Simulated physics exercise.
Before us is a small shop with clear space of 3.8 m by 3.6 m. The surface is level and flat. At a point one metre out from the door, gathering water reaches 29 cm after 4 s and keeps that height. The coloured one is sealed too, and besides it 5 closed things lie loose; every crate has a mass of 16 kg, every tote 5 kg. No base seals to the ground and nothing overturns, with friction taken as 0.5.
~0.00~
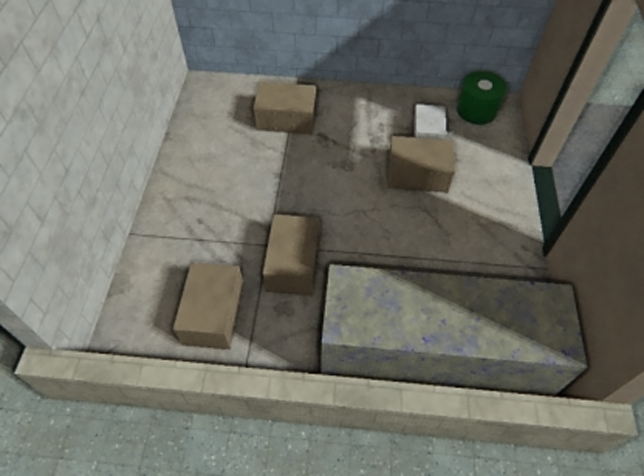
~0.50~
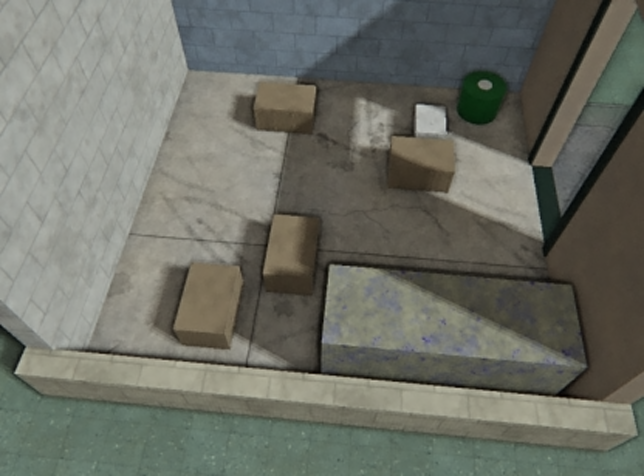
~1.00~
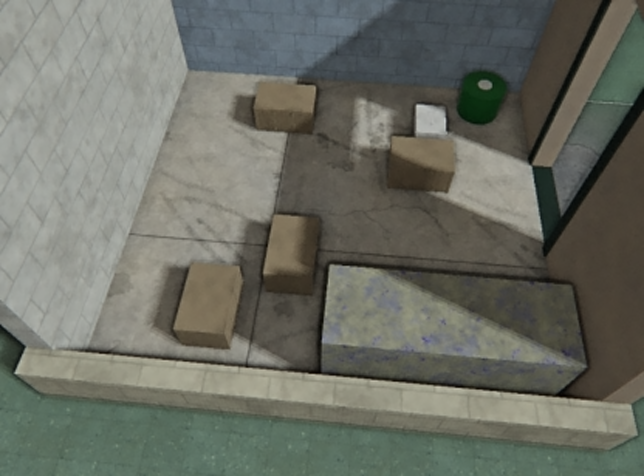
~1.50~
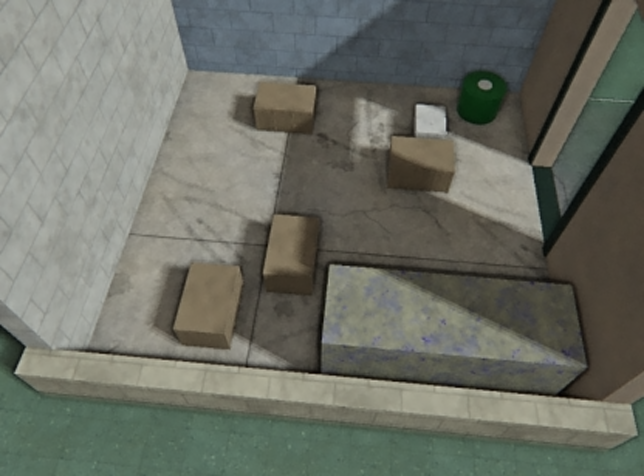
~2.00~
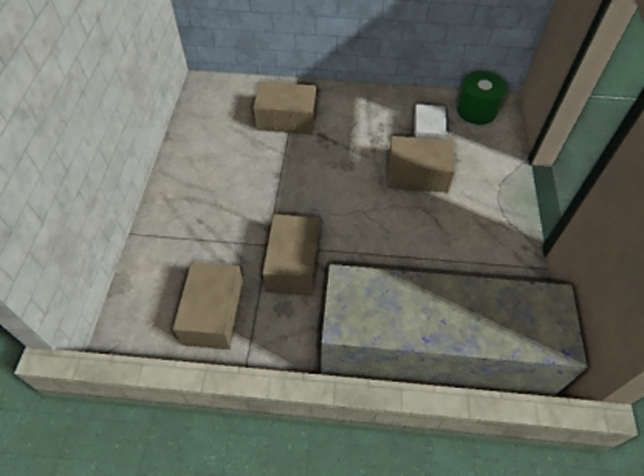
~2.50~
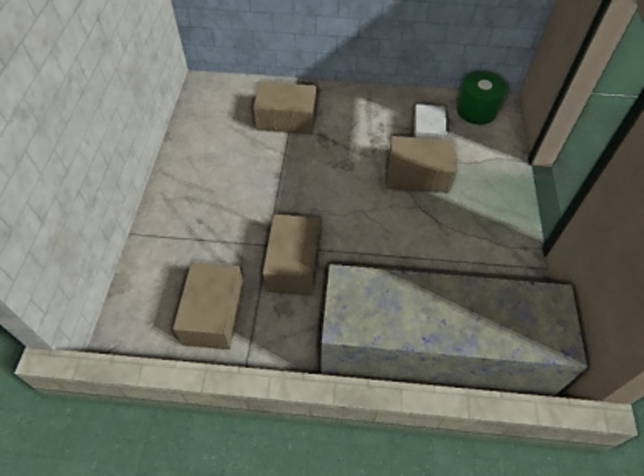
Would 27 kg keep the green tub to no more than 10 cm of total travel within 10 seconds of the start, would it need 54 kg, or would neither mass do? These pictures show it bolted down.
27 kg is enough.
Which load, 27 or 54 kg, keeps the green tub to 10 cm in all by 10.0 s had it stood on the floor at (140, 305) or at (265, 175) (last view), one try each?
The first try gives success with heavier only; the second gives success with heavier only.
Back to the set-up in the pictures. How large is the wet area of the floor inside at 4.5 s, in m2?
About 8.0 m2.
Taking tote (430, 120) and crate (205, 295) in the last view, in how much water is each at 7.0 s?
Close to 17 and 13 centimetres.
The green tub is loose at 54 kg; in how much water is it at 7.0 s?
4 cm, roughly.
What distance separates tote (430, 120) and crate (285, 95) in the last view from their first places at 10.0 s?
The first is 200 cm from its start, the second 50 cm.
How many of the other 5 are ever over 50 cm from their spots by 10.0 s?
5.
After 3.5 s the green tub would be 0 cm from its start with 27 kg and 0 cm from its start with 54 kg; 2 cm of water round it then.
After 4.5 s the green tub would be 0 cm from its start with 27 kg and 0 cm from its start with 54 kg; 2 cm of water round it then.
After 7.0 s the green tub would be 0 cm from its start with 27 kg and 0 cm from its start with 54 kg; 4 cm of water round it then.
After 10.0 s the green tub would be 0 cm from its start with 27 kg and 0 cm from its start with 54 kg; 7 cm of water round it then.
